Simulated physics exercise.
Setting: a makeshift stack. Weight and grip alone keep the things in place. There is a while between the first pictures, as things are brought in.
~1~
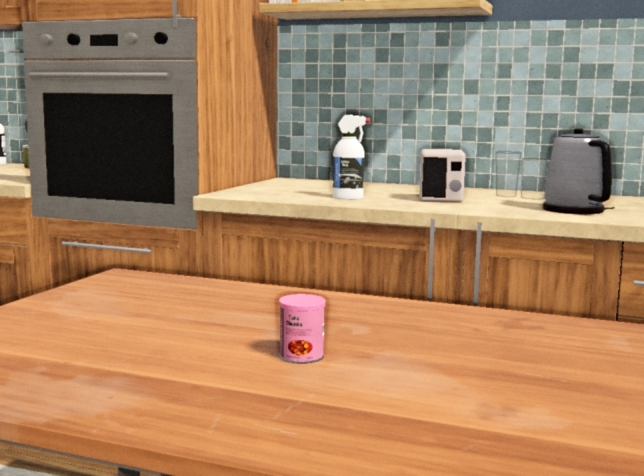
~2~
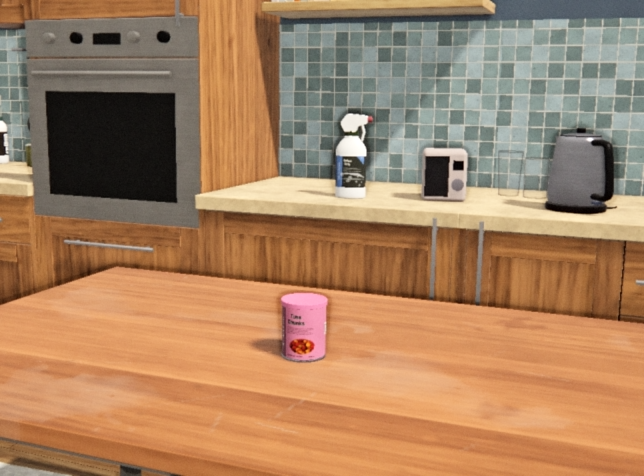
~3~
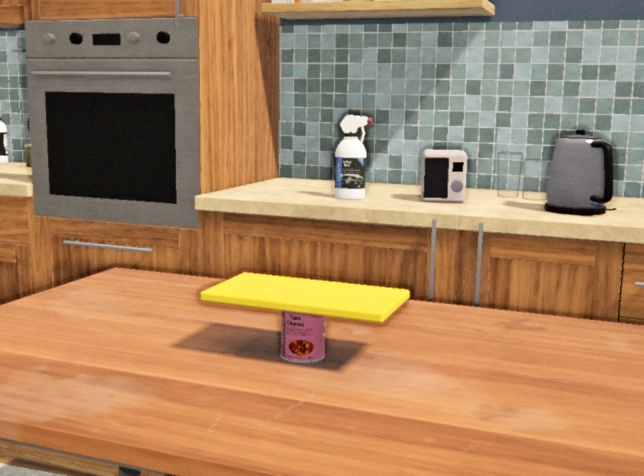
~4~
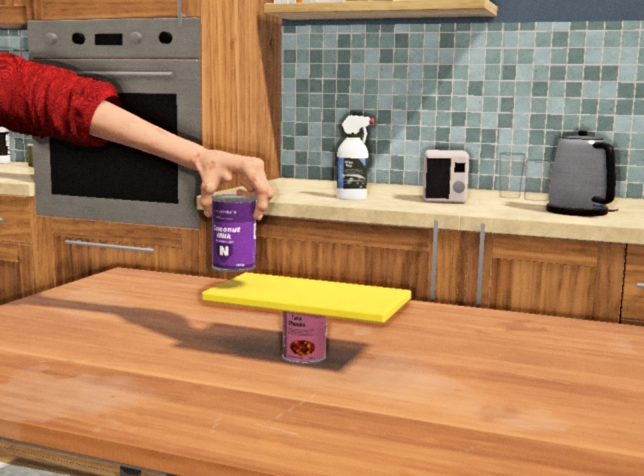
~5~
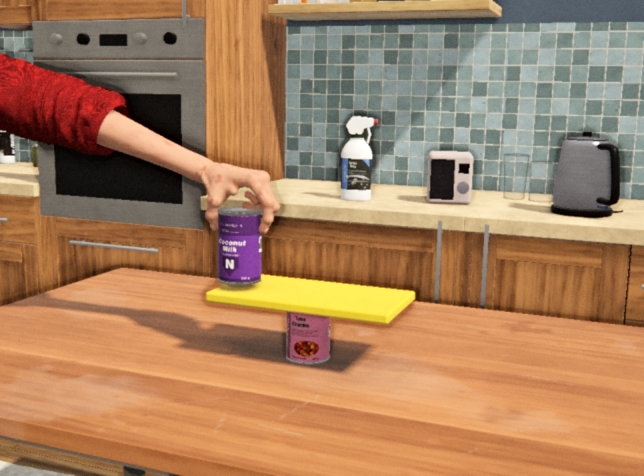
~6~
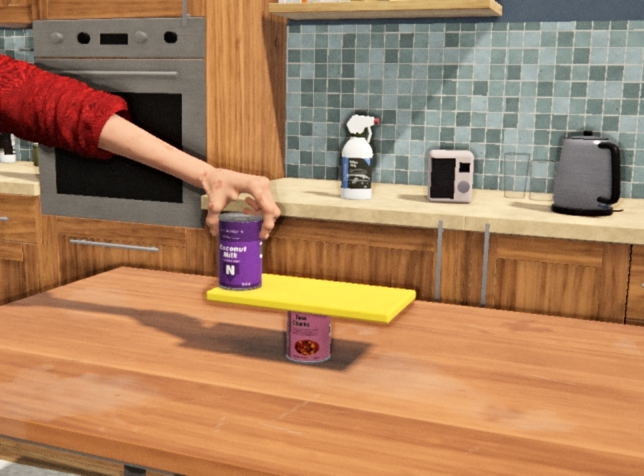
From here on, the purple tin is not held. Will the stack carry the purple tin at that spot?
My guess is the stack won't stay standing.
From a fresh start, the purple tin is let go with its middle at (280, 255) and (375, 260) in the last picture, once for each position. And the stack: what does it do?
Well, the first time it stays put, and the second time it goes over.
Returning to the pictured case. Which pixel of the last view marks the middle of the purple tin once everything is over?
Near (158, 329).
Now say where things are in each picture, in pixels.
The last thing is not in view yet, in the first frame.
The last thing is not in view yet, in the second frame.
The last thing is not in view yet; yellow lid (306, 295), in the third frame.
Still above its spot; purple tin (234, 232); yellow lid (308, 295), in the fourth frame.
Still above its spot; purple tin (240, 245); yellow lid (312, 296), in the fifth frame.
In place under the hand; purple tin (240, 251); yellow lid (312, 295), in the sixth frame.
Then, 0.30 s after the last picture, purple tin now fallen; yellow lid tipped 31° from how it was.
Then, 0.50 s after the last picture, yellow lid tipped 63° from how it was.
Then, 0.90 s after the last picture, yellow lid tipped 41° from how it was.
Then, 1.20 s after the last picture, yellow lid now fallen.
At rest, fallen, yellow lid and purple tin; pink tin in place. Seen from the same camera at the end, purple tin near (158, 329). The stack comes apart.
